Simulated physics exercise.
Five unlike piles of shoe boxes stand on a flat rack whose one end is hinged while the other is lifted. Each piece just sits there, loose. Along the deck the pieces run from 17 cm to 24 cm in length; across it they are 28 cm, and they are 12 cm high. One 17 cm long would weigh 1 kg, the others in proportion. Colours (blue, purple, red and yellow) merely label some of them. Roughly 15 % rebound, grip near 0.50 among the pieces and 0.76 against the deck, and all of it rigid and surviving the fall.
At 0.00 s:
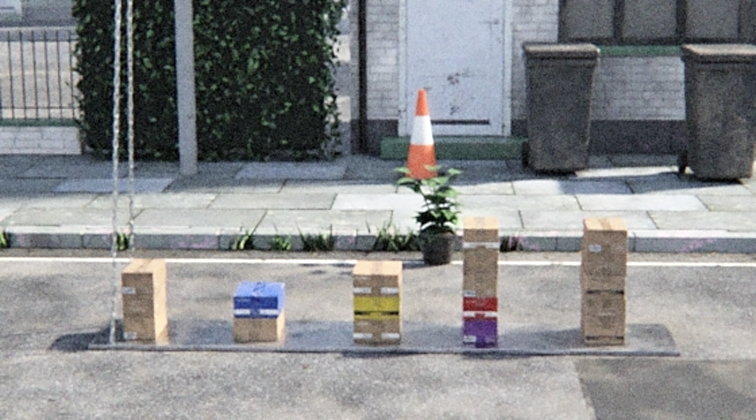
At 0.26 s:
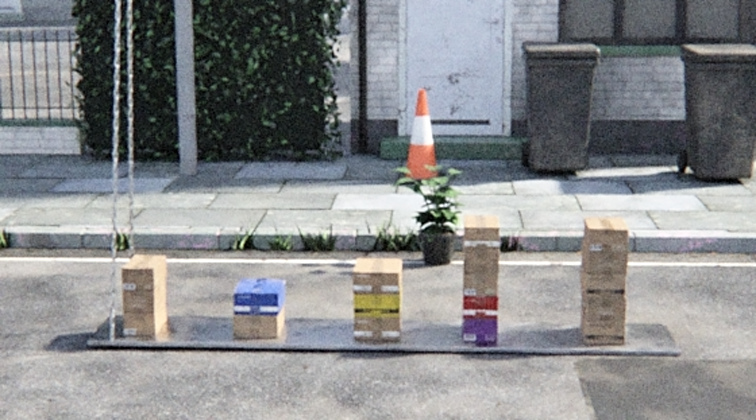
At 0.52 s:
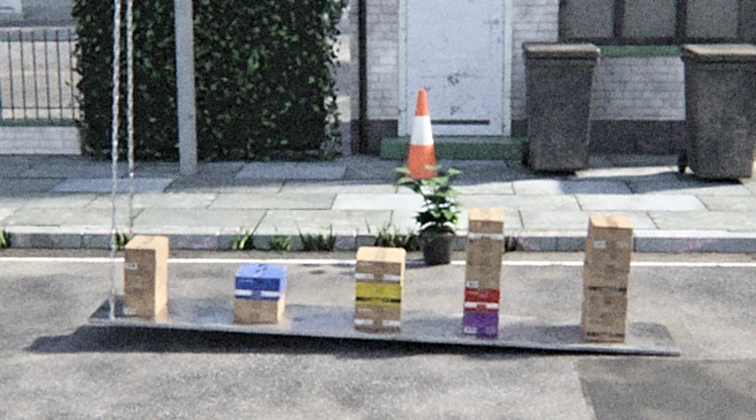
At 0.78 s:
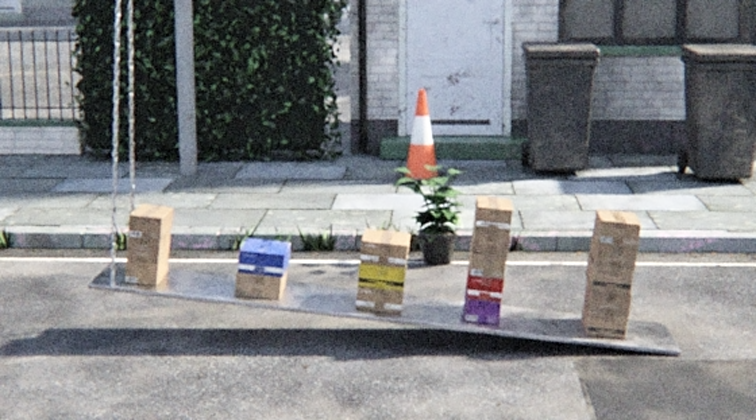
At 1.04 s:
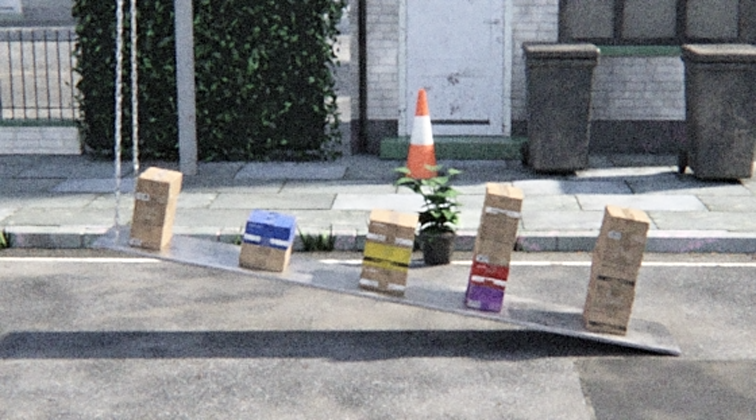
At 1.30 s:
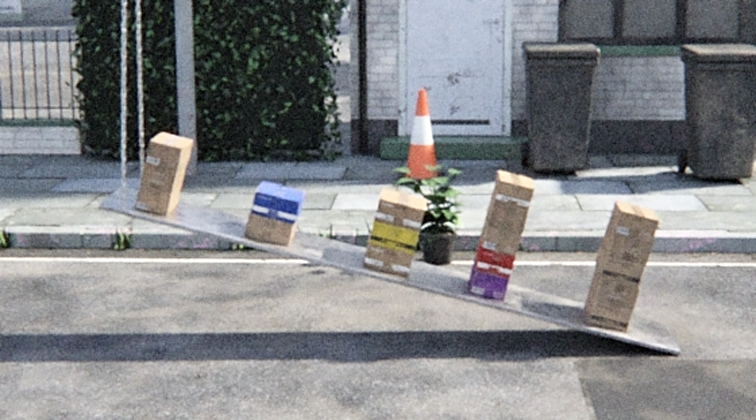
A flat rack lifts at its left end, tilting five box stacks toward the right.
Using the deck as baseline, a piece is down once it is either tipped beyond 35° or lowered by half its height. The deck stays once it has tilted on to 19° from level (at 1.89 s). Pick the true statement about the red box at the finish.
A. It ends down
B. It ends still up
Option A: It ends down.
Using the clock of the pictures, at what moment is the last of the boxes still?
Settling time: Near 3.0 s.
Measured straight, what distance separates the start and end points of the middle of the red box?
It ends some 46 cm from where it began.
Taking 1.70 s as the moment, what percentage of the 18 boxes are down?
0 %.
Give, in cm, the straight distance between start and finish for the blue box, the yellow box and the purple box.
Net displacement, roughly: Blue ~ 70 cm, yellow ~ 50 cm, purple ~ 40 cm.
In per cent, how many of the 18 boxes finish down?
I'd put it at roughly 55 per cent of them.
By 1.70 s, slope 18°; none of the 18 boxes down, 2 disturbed; red box unmoved.
By 2.44 s, slope 19°; 5 of the 18 boxes down; red box on its side; purple box on its side.
When it is over (3.4 s), slope 19°; 10 of the 18 boxes down; red box upside down; purple box upside down; blue box unmoved. In pixels of the last frame, middles, red box near (566, 279), purple box near (540, 270).
